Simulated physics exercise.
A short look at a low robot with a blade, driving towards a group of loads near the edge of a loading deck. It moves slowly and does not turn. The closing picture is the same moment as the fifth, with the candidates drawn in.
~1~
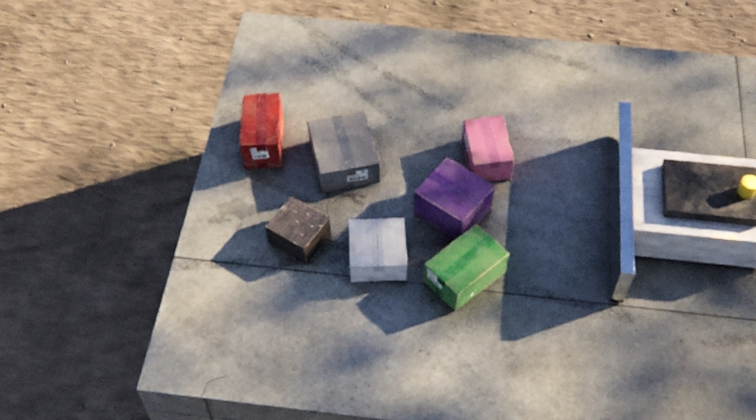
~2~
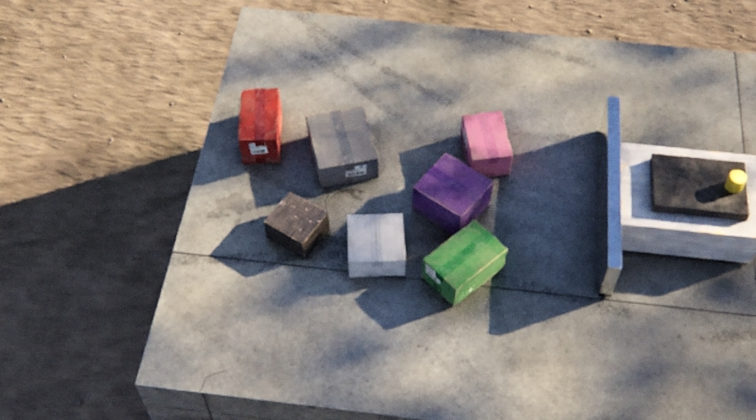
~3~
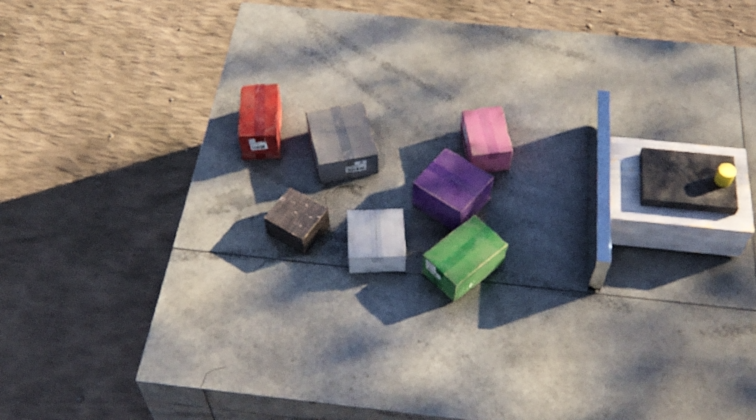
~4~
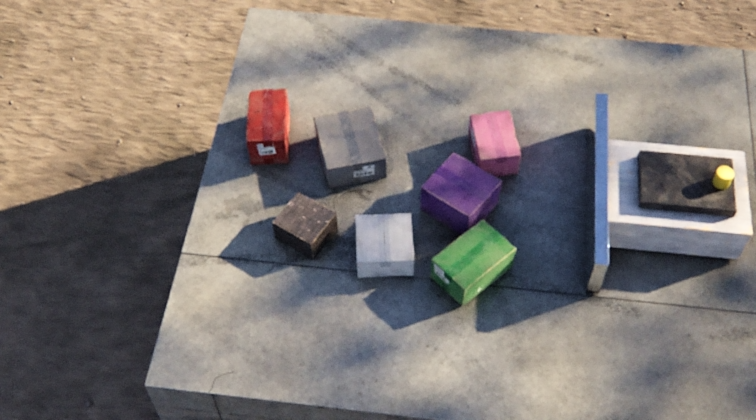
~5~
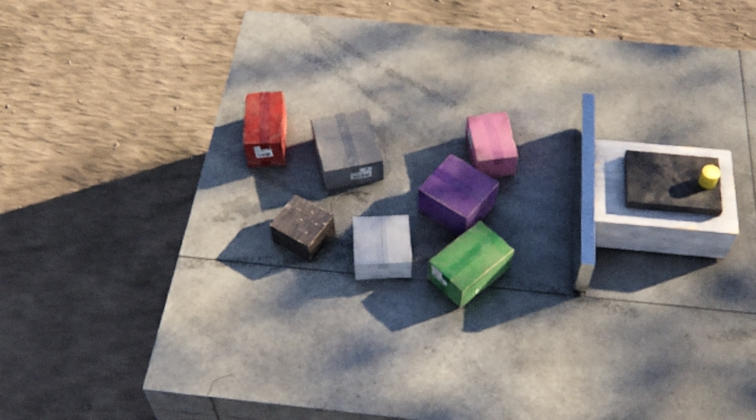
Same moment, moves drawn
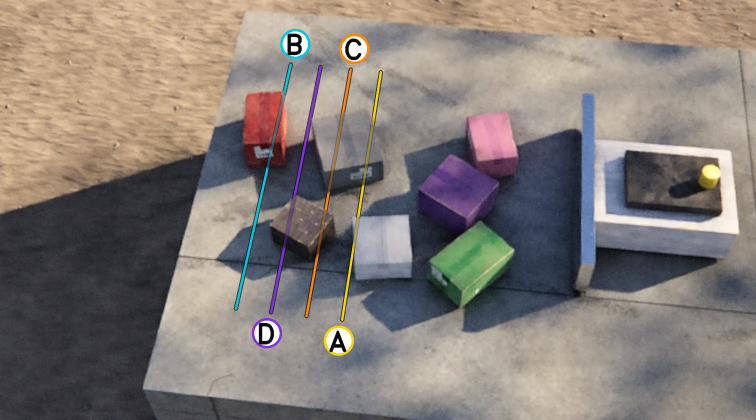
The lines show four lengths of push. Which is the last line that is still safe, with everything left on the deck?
C.
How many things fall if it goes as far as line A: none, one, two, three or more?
By then, none.
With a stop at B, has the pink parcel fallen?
No.
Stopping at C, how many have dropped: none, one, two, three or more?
In all, none.
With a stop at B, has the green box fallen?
No.
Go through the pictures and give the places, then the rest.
Pink parcel (488, 150); green box (466, 267); robot (704, 190), in the first frame.
Robot (692, 185); purple box (452, 196), in the second frame.
Robot (681, 179); red box (260, 122), in the third frame.
Robot (679, 181); pink parcel (494, 144), in the fourth frame.
Robot (665, 181); grey parcel (347, 150); purple box (458, 197); black crate (303, 228), in the fifth frame.
On the marked copy, A at (363, 186); B at (266, 177); C at (330, 183); D at (298, 180).
Following C. Soon after the start, robot (571, 172); green box (442, 267); pink parcel (468, 143).
Later, robot (477, 164); black crate (262, 233); grey parcel (325, 137).
In the end, robot (408, 157); red box (219, 124); black crate (195, 226); nothing has fallen.
As for the rest, A is safe but short; B drops the grey parcel, black crate, red box and white parcel; D drops the black crate and red box.
